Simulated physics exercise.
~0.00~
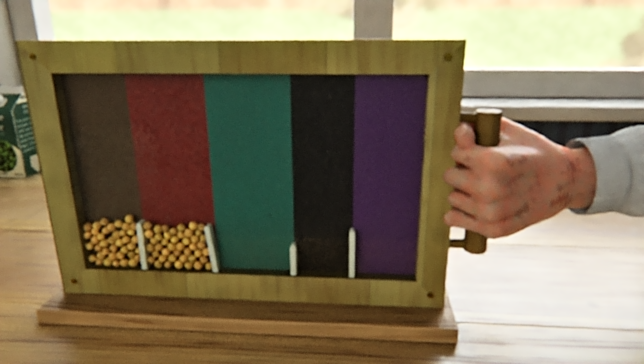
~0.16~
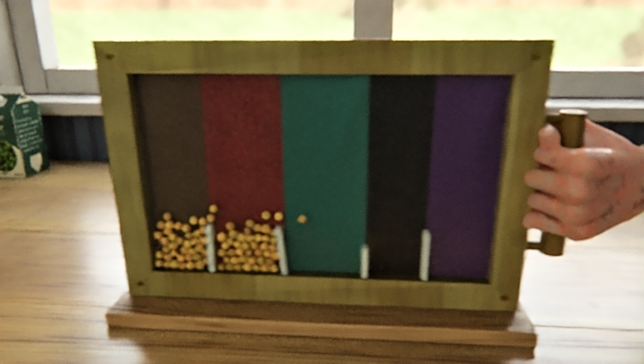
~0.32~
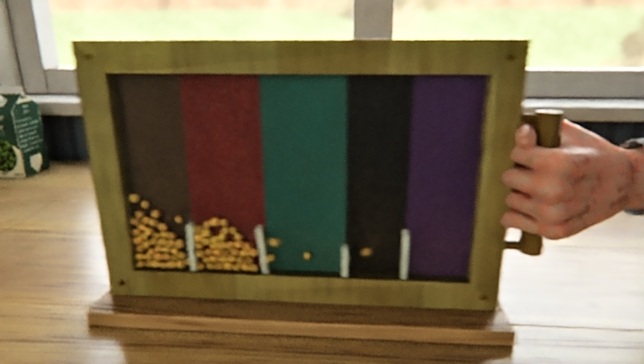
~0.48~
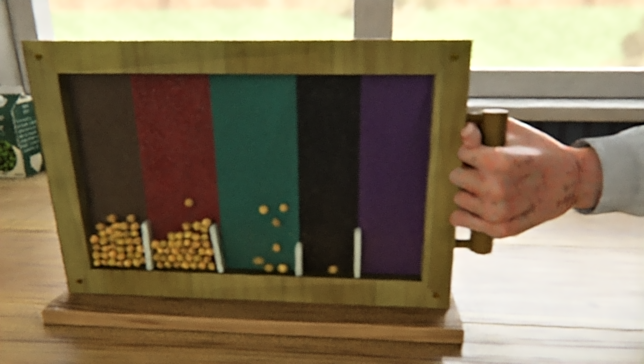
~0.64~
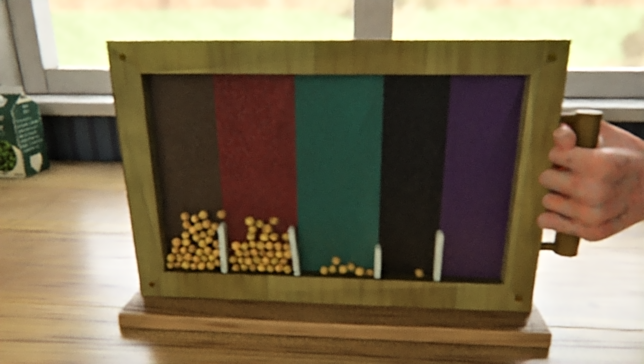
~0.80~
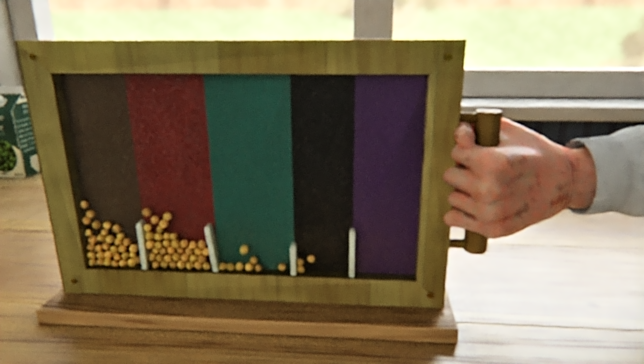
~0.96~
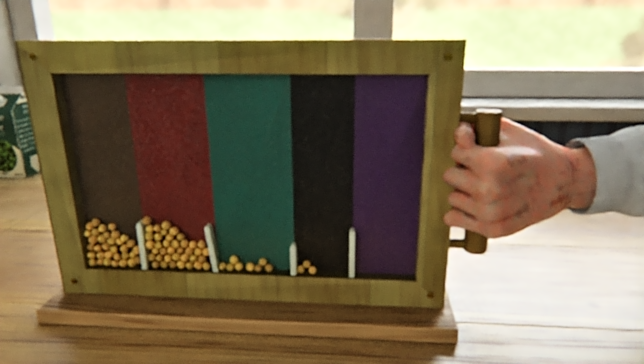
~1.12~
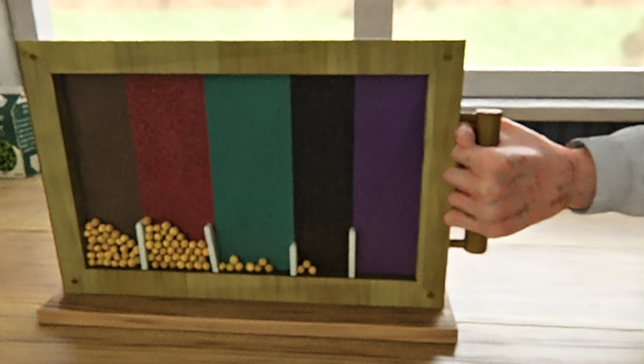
A hand shakes a framed case sideways, and some chickpeas spill rightward into turquoise and black strips.
